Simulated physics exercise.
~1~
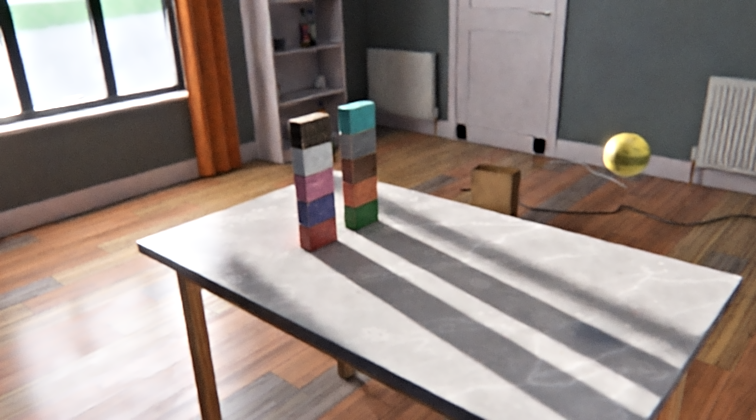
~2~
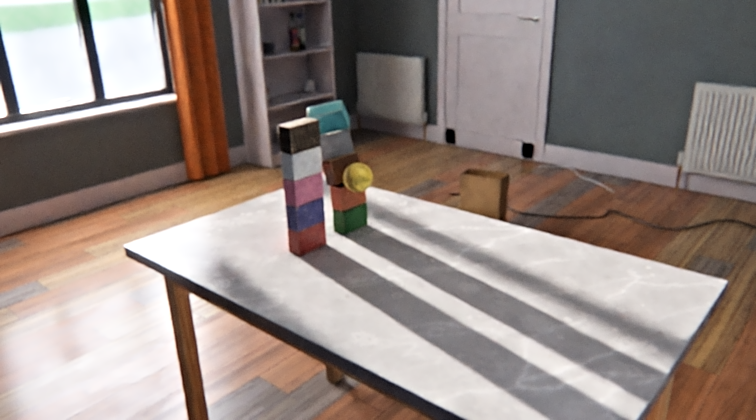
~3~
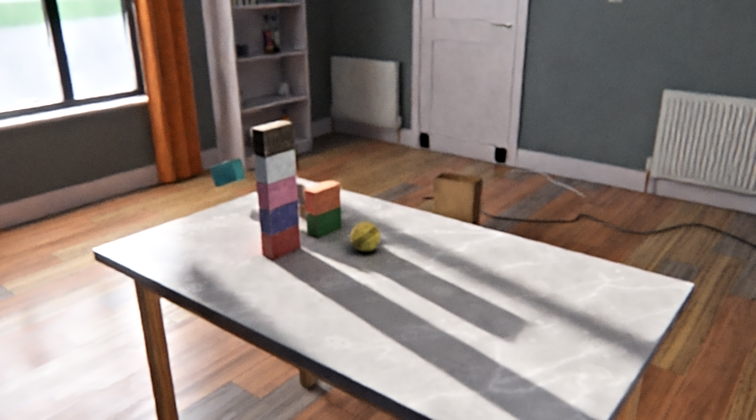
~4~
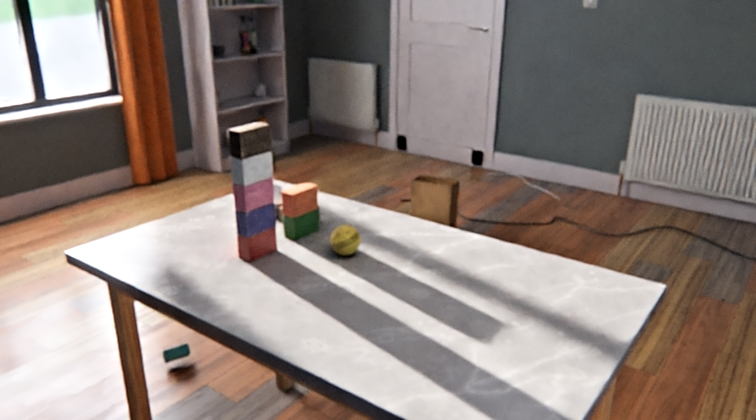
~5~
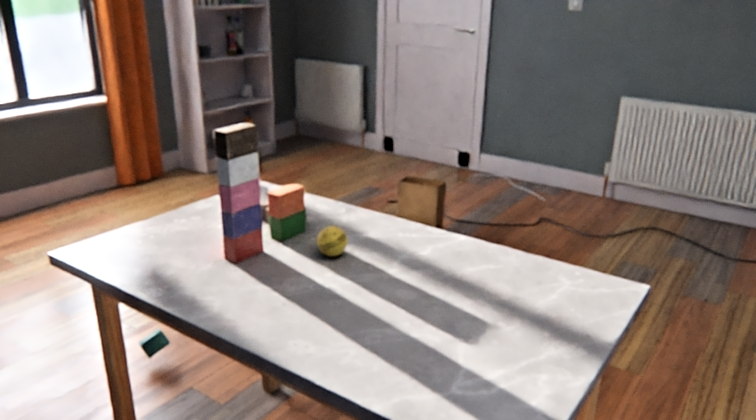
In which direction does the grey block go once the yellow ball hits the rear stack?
The grey block moves down, dropping from its high place in the rear stack.
In the video, a yellow ball flies left into the rear of two block stacks on a table, knocking off its upper blocks. The turquoise one drops to the floor, while the front stack stays standing and the ball rests near the orange and green blocks.
